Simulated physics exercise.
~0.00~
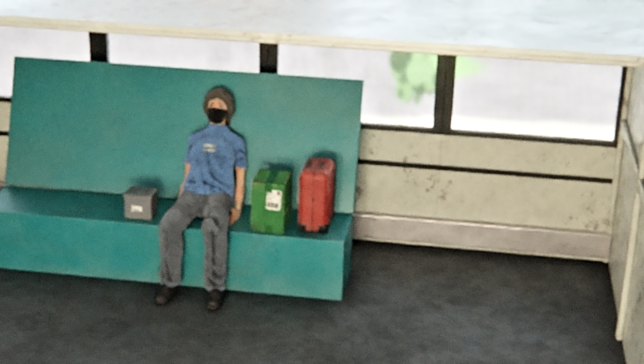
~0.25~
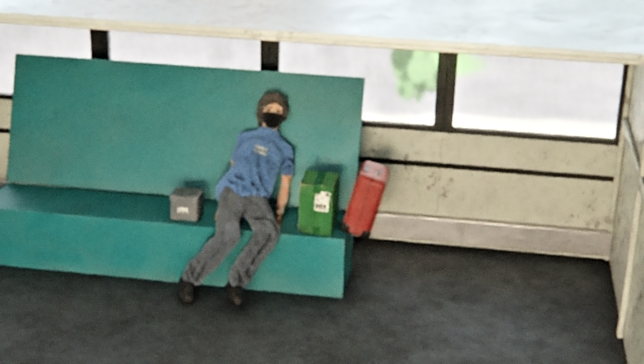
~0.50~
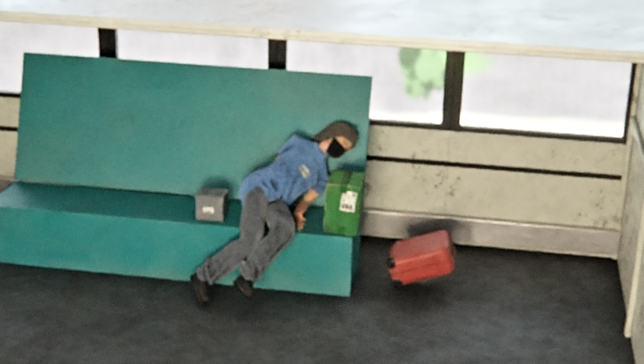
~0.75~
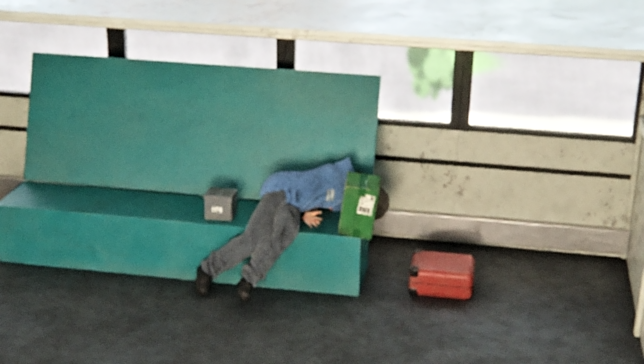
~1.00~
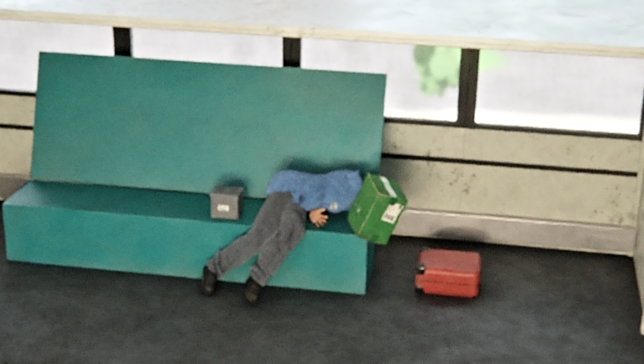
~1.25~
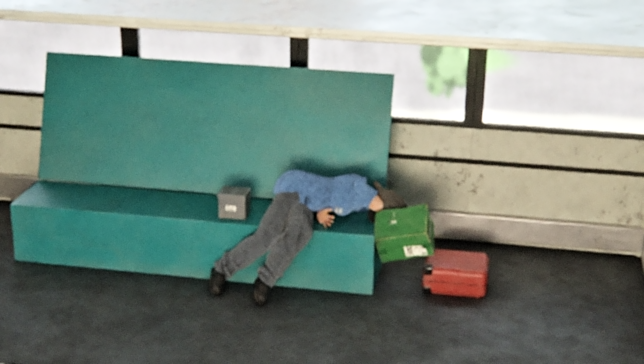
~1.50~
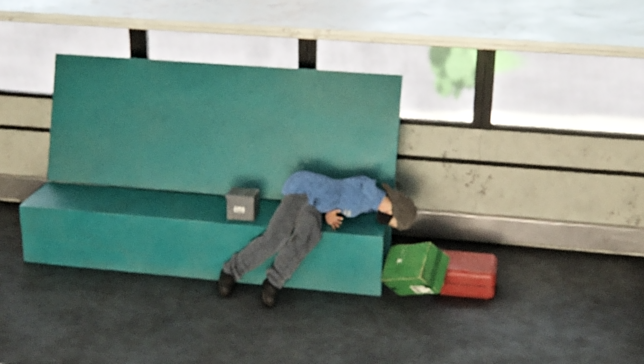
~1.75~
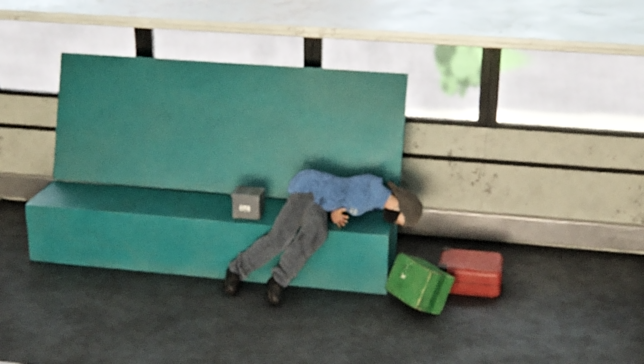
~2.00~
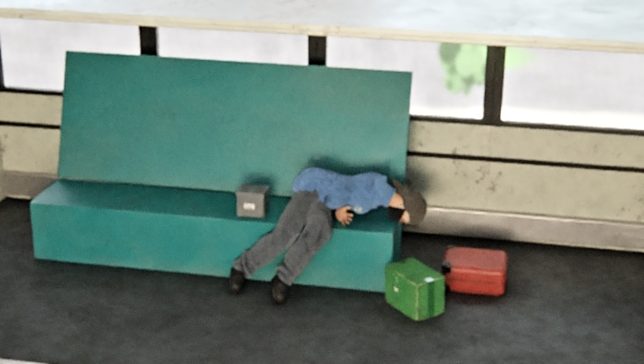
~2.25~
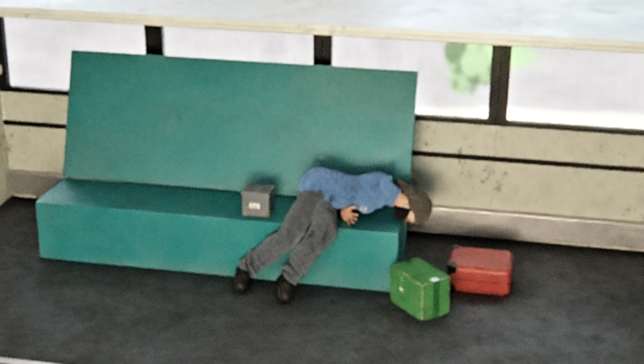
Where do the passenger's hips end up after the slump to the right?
The passenger's hips finish on the seat of the teal bench, with the upper body slumped over toward its right end.
A limp masked passenger slumps right along the bench as red and green cases fall off.
